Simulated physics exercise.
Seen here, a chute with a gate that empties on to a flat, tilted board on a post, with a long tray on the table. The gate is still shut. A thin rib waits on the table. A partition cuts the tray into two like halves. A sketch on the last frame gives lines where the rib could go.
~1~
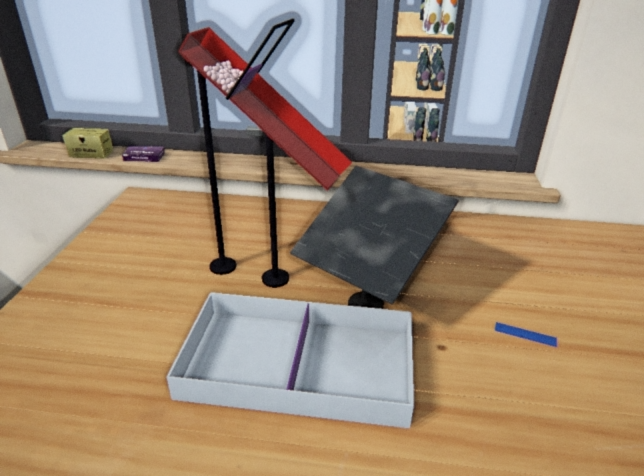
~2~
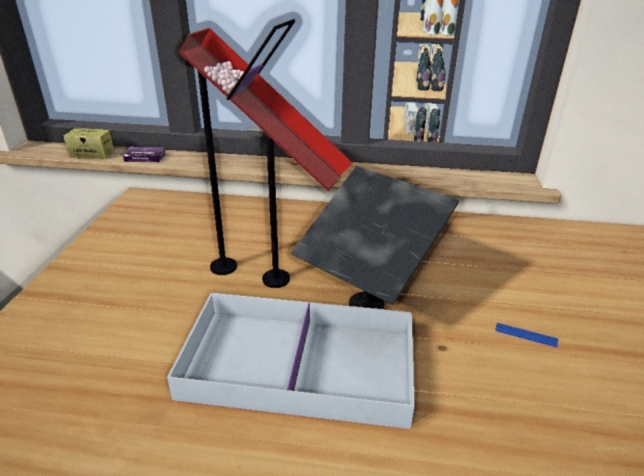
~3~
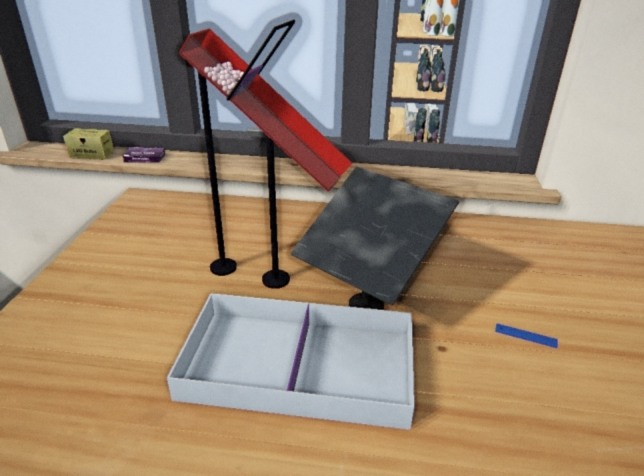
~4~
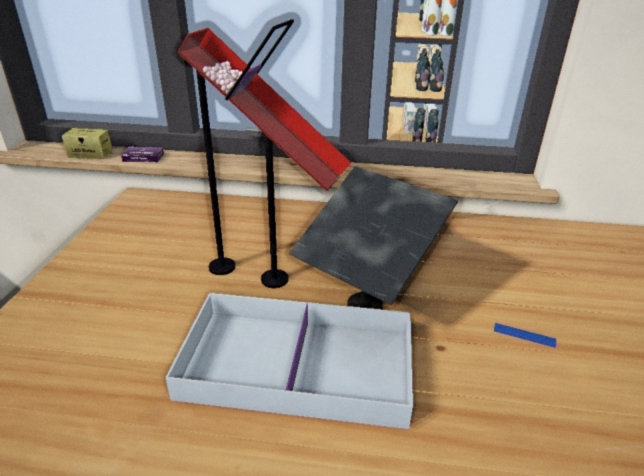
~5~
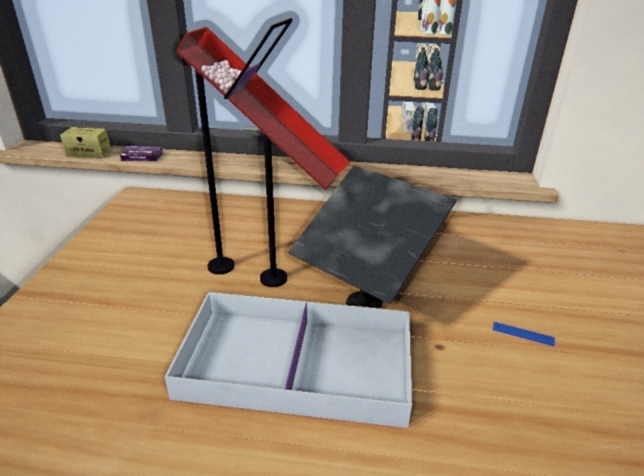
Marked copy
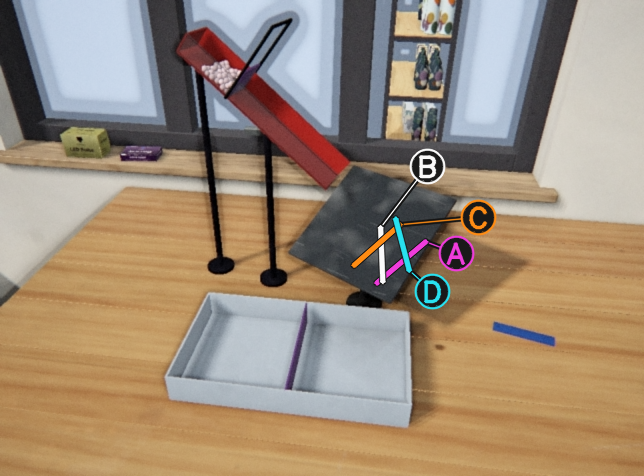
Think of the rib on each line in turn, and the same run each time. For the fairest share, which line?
C beats the others.
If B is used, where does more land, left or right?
The right half.
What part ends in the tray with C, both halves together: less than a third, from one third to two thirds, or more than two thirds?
Line C gives more than two thirds.
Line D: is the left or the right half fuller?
More lands on the right.
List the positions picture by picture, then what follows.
The first frame shows load behind the gate near (231, 77), sugar pearls; lip of the chute near (334, 183), sloping fairly steeply.
The second frame shows middle of the board near (372, 227), tilted fairly steeply; middle of its low edge near (338, 277); of its high edge near (405, 182).
The third frame shows front corners of the tray near (168, 378) and (413, 407); front end of its middle wall near (287, 392); gate still shut near (252, 73).
The fourth frame shows middle of the load near (231, 77); lip near (333, 184).
The fifth frame shows middle of the load near (229, 76); lip near (332, 183).
On the marked copy, line A from (425, 241) to (376, 283); line B from (380, 227) to (382, 281); line C from (400, 224) to (354, 265); line D from (395, 218) to (409, 270).
For line A, of what is caught, a small share in the left half, all but a few in the right.
For line B, of what is caught, a small share in the left half, all but a few in the right.
For line C, of what is caught, close to half in the left half, close to half in the right.
For line D, of what is caught, only a few in the left half, all but a few in the right.
